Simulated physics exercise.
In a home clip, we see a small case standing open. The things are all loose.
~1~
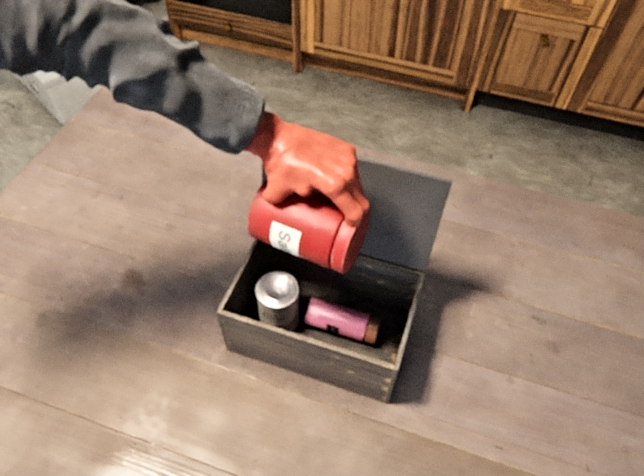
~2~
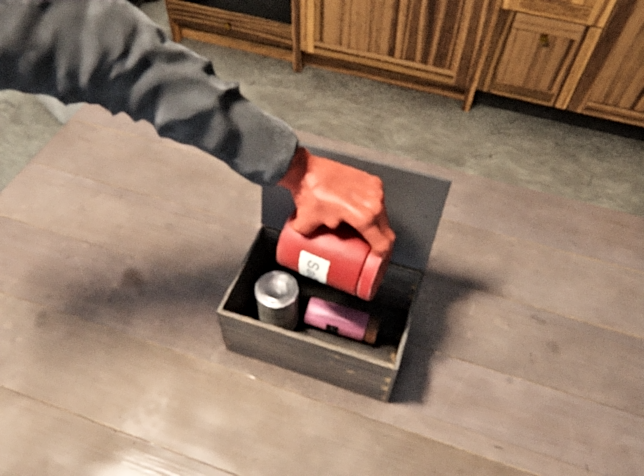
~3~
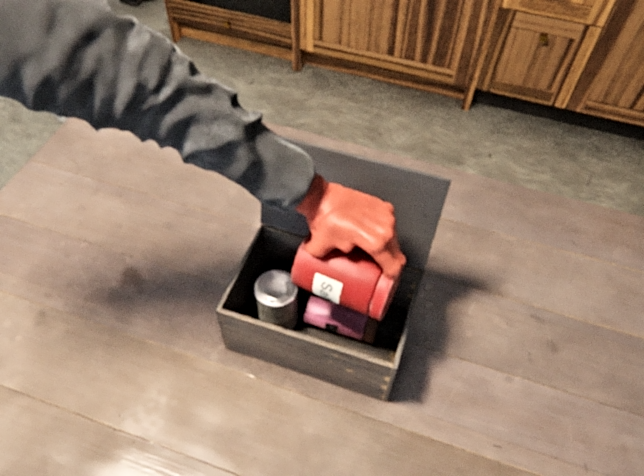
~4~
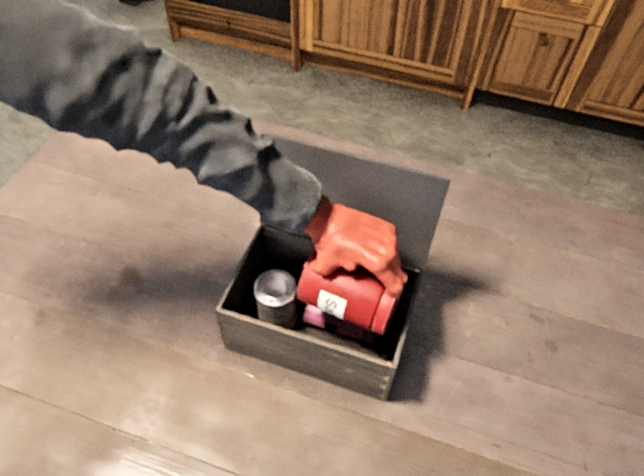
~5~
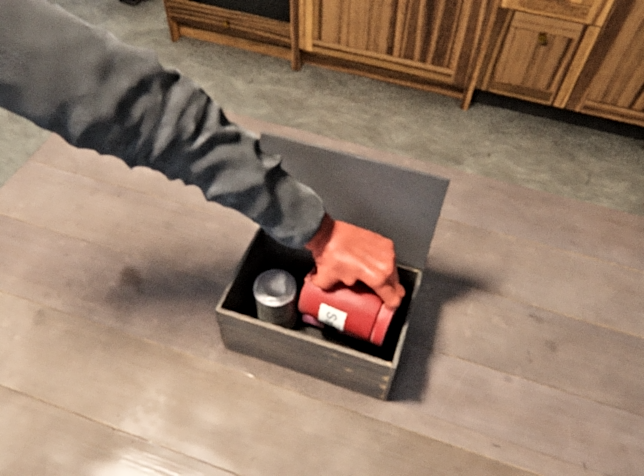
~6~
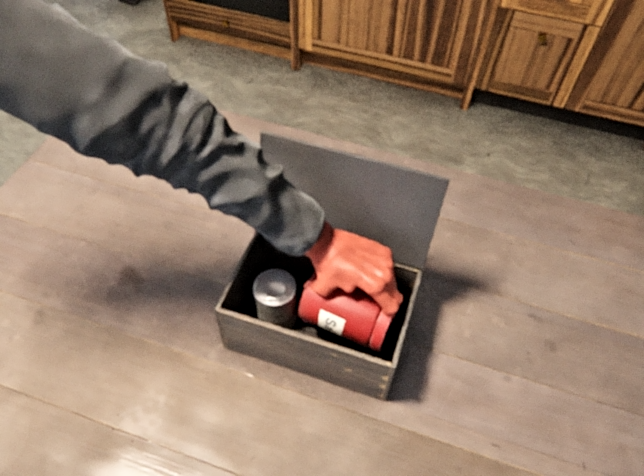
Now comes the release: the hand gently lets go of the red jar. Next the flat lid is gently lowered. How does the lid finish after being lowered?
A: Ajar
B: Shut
Answer: B.
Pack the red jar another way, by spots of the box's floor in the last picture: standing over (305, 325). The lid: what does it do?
That way the lid ends up fully closed.
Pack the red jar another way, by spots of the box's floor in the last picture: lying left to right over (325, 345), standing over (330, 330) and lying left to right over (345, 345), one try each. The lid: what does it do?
First try leaves it shut, second try leaves it partly open, third try leaves it shut.
Then, 1.20 s after the last picture, lid starting down; red jar rolled about its own width near (340, 341); pink shaker rolled a little.
Then, 1.80 s after the last picture, lid 34° above the rim; red jar rolled about its own width near (341, 340); pink shaker rolled a little.
At rest, lid shut; moved from the start, red jar; the other 2 in place. Seen from the same camera at the end, red jar near (340, 342).
